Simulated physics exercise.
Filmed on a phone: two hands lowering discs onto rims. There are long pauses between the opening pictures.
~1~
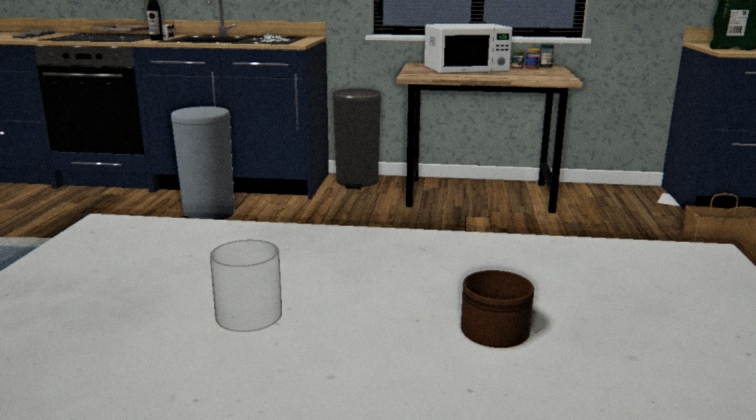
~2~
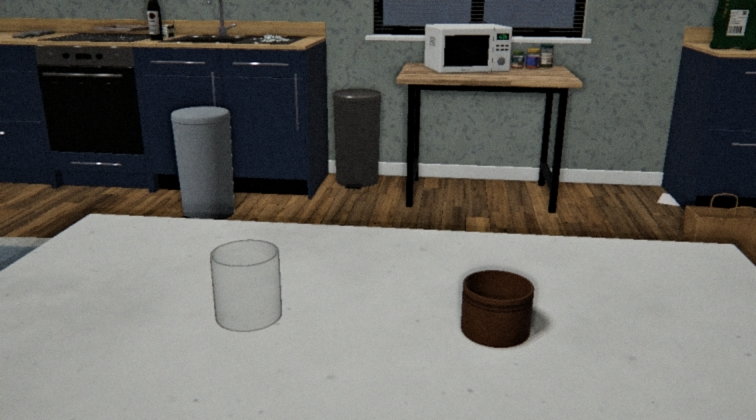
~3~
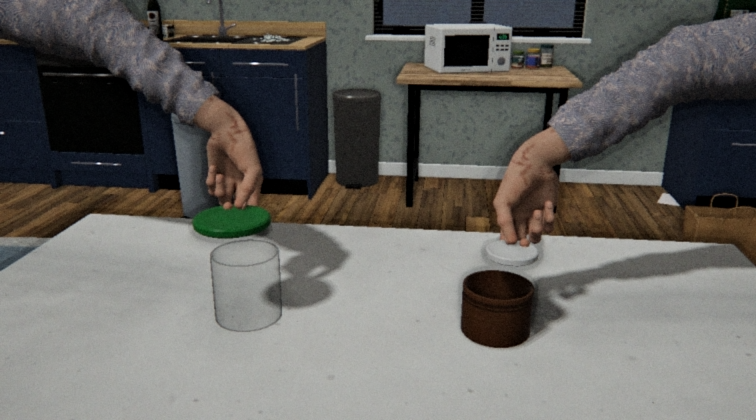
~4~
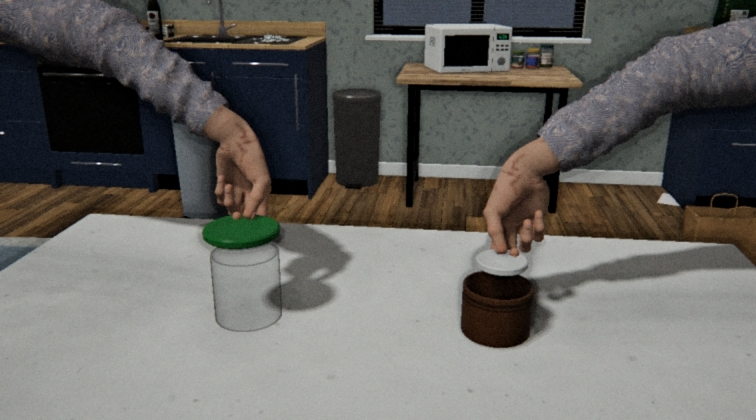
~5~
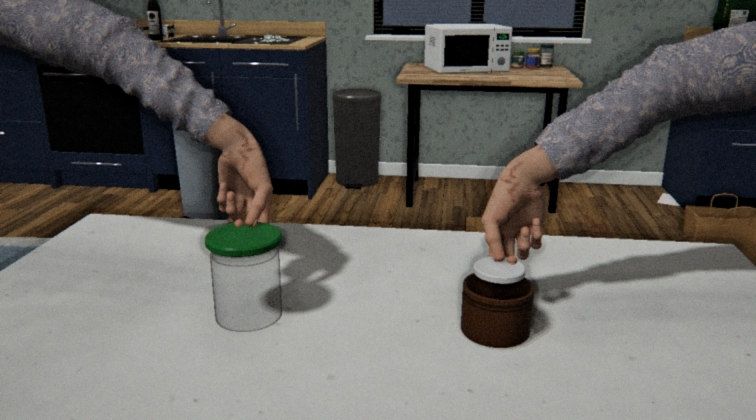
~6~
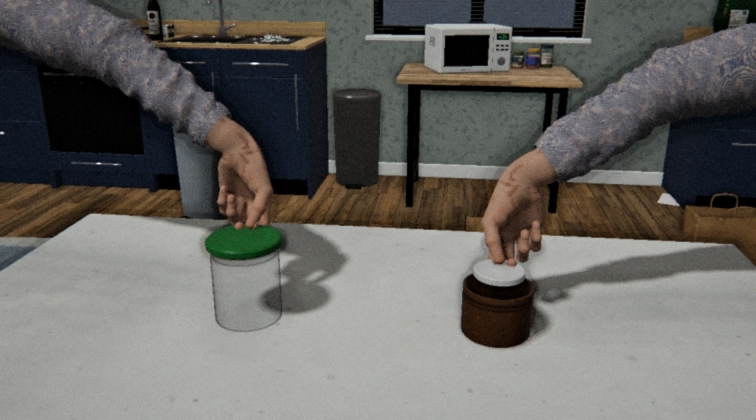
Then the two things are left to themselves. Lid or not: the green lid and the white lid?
Here the green lid rests on the rim and the white lid falls in.
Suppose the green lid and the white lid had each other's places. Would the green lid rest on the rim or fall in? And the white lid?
The green lid sits on the rim; the white lid sinks inside.
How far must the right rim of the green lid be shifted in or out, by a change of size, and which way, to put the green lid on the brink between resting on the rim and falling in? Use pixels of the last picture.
A shift of 8 pixels, going left.
Then, 0.12 s on from there, green lid moving near (244, 248); white lid displaced a little near (498, 292).
In the end, the green lid covers the opening, near (244, 248); the white lid drops inside, near (495, 325).
